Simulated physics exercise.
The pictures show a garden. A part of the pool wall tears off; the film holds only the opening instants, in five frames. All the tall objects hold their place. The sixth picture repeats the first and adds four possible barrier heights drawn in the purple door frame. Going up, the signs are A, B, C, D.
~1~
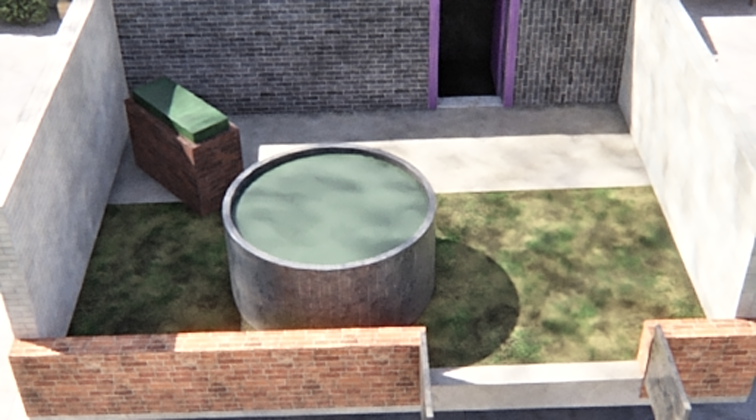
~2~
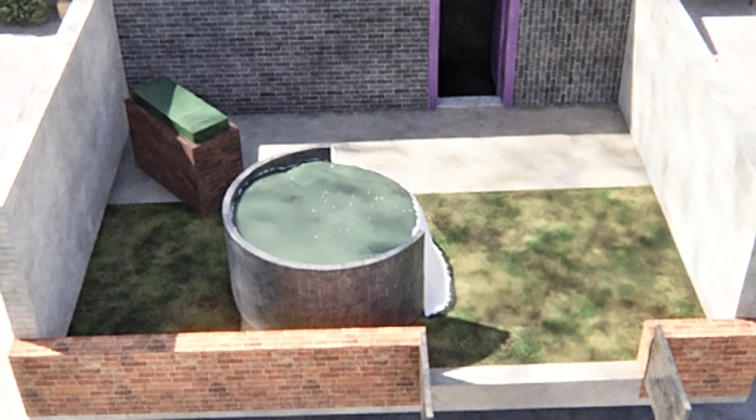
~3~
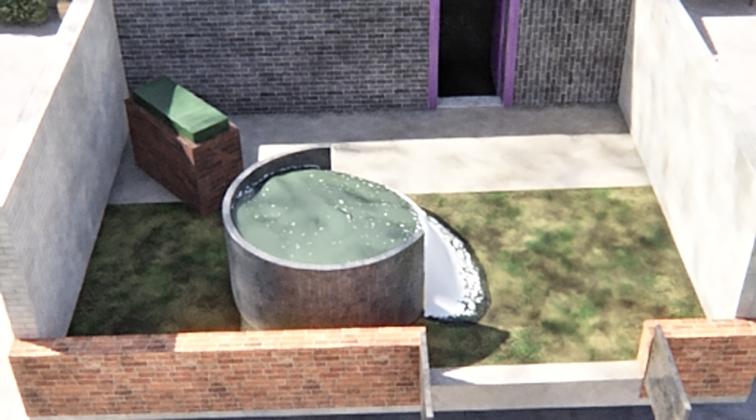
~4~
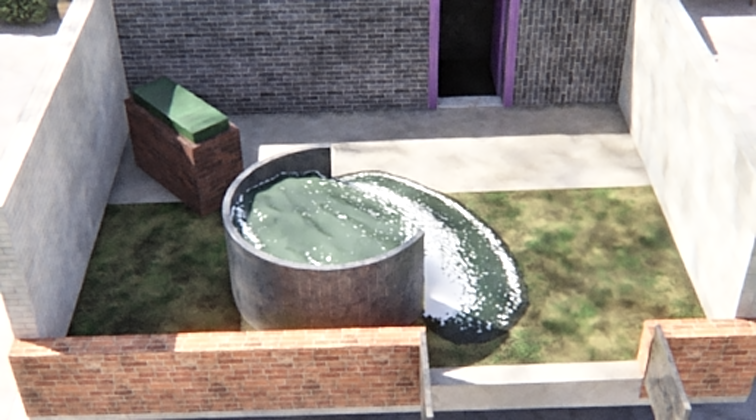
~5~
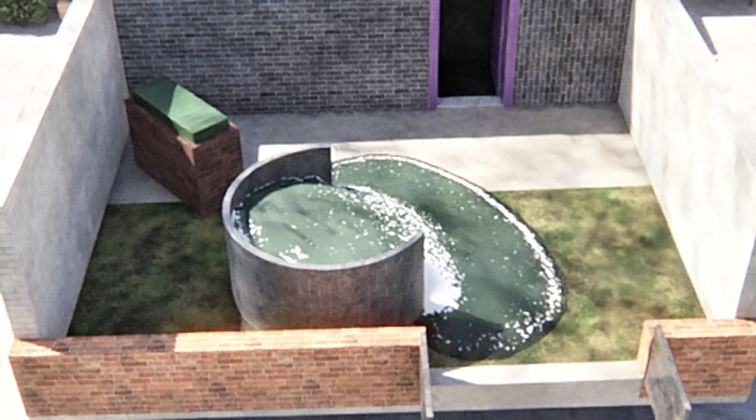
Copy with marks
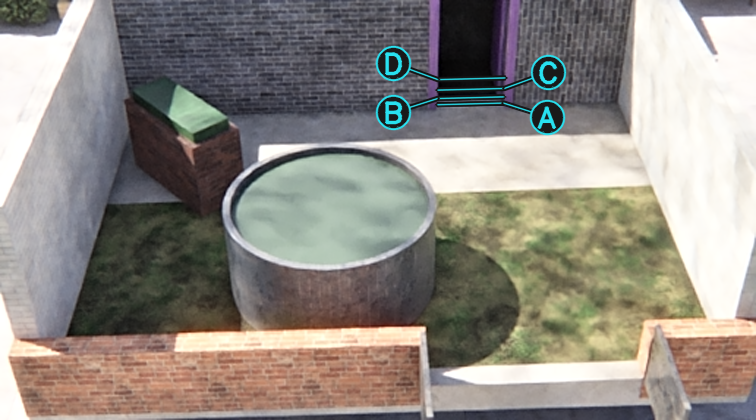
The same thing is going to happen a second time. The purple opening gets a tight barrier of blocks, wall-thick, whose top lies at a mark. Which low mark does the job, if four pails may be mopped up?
C.
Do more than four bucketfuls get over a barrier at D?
No.
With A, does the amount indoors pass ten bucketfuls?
Yes, clearly.
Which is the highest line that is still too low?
B it is.
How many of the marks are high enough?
Two of them.
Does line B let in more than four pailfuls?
Yes, it does.
In cyan, A at (470, 103); B at (470, 97); C at (471, 89); D at (471, 78); from the bottom up A, B, C, D.
If A is chosen, dozens of bucketfuls pour in.
If B is chosen, about 11 bucketfuls get in.
If C is chosen, a splash gets over, under a bucket.
If D is chosen, nothing gets over.
